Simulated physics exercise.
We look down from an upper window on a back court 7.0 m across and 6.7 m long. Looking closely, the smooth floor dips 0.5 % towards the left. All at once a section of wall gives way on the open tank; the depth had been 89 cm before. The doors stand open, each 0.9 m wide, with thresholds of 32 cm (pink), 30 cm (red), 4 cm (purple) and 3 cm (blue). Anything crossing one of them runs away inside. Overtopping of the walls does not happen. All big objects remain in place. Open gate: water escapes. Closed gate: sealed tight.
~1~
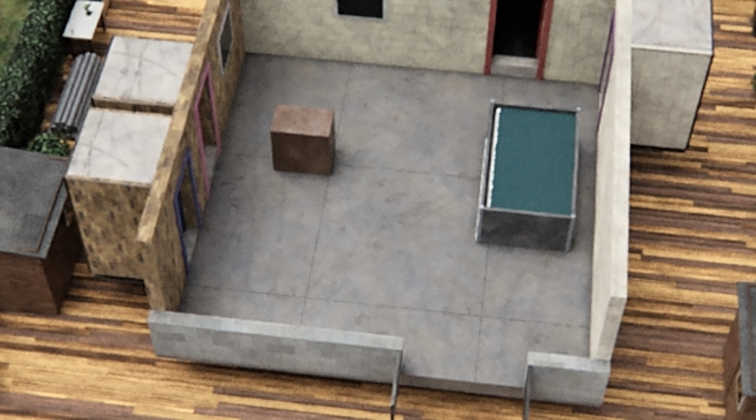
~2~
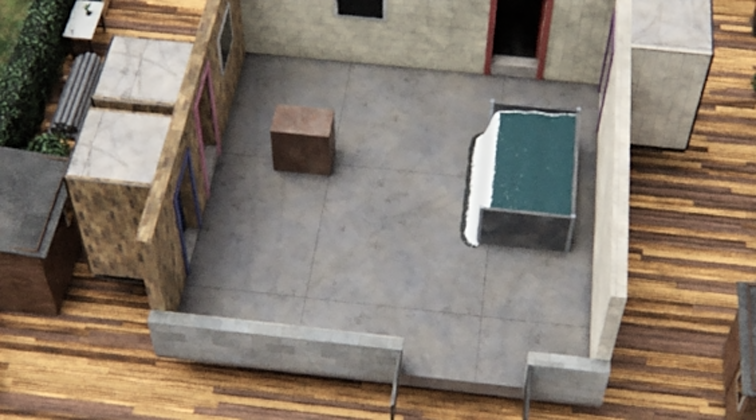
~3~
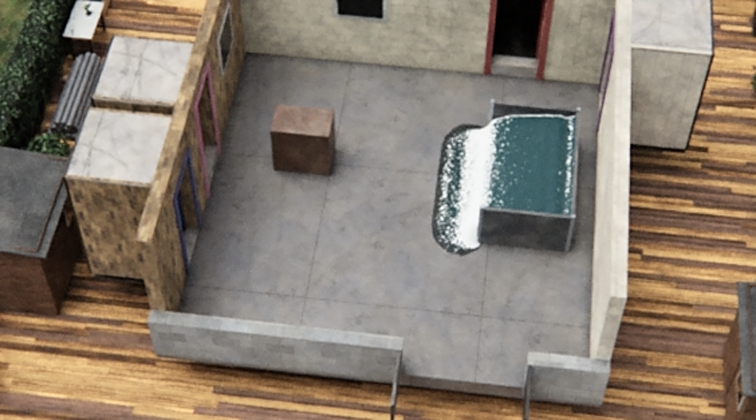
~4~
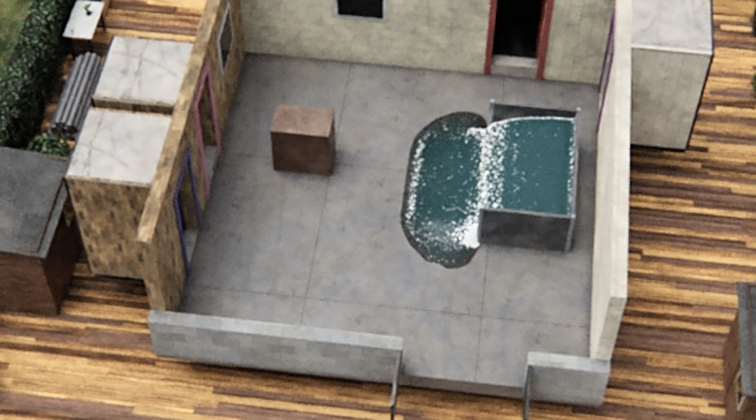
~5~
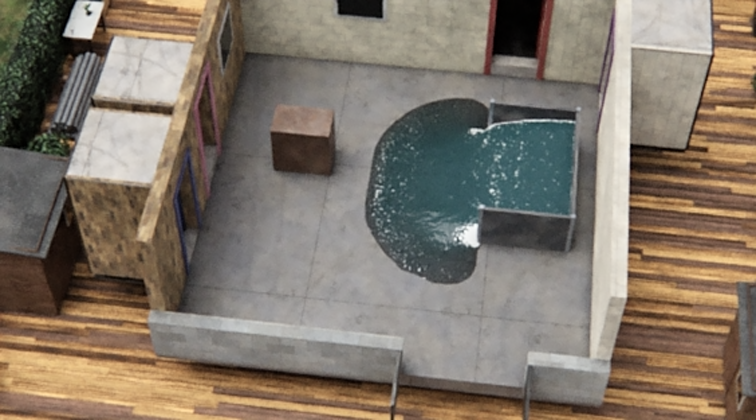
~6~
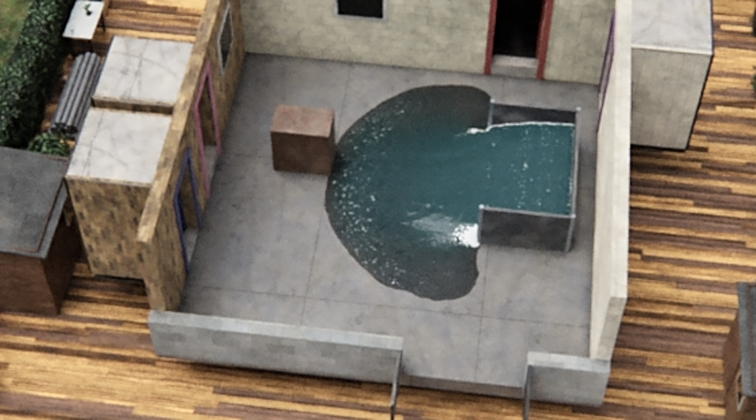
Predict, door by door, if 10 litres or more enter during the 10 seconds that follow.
In the end the pink door lets in less than the limit, the red door lets in less than the limit, the purple door lets in more than the limit, the blue door lets in more than the limit.
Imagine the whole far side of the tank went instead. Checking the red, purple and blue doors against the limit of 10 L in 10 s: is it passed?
Outcomes - red: Exceeded, purple: Exceeded, blue: Not exceeded.
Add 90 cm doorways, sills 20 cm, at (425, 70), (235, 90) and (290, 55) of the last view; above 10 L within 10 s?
Taking them in order, the first gets too little, the second enough and the third enough.
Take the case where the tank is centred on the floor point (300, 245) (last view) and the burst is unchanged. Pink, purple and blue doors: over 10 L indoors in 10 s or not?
Pink gets more than that, purple gets more than that, blue gets more than that.
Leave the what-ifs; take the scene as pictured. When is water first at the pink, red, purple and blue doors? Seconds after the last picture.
Pink: 0.5 s; red: 4.0 s; purple: 6.0 s; blue: 0.8 s.
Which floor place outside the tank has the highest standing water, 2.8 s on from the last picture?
Roughly at pixel (172, 336).
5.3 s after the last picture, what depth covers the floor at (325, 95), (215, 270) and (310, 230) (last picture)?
Listed order: 9 / 9 / 15 cm.
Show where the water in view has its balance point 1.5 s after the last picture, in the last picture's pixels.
Its balance point lies near (361, 174).
Then, 0.7 s after the last picture water covers 55 % of the floor and is deepest (49 cm) near (346, 161); pink door 29 cm at the sill, 0 L in, red door not reached, purple door not reached, blue door not reached.
Then, 1.5 s after the last picture water covers 65 % of the floor and is deepest (55 cm) near (264, 54); pink door 24 cm at the sill, 2 L in, red door not reached, purple door not reached, blue door 23 cm at the sill, 64 L in.
Then, 2.8 s after the last picture water covers 65 % of the floor and is deepest (37 cm) near (172, 336); pink door 13 cm at the sill, 2 L in, red door not reached, purple door not reached, blue door 16 cm at the sill, 232 L in.
Then, 5.3 s after the last picture water covers 80 % of the floor and is deepest (19 cm) near (172, 336); pink door 10 cm at the sill, 2 L in, red door 5 cm at the sill, 0 L in, purple door not reached, blue door 12 cm at the sill, 391 L in.
Then, 9.3 s after the last picture water covers 100 % of the floor and is deepest (12 cm) near (589, 232); pink door 7 cm at the sill, 2 L in, red door 4 cm at the sill, 0 L in, purple door 7 cm at the sill, 49 L in, blue door 9 cm at the sill, 486 L in.
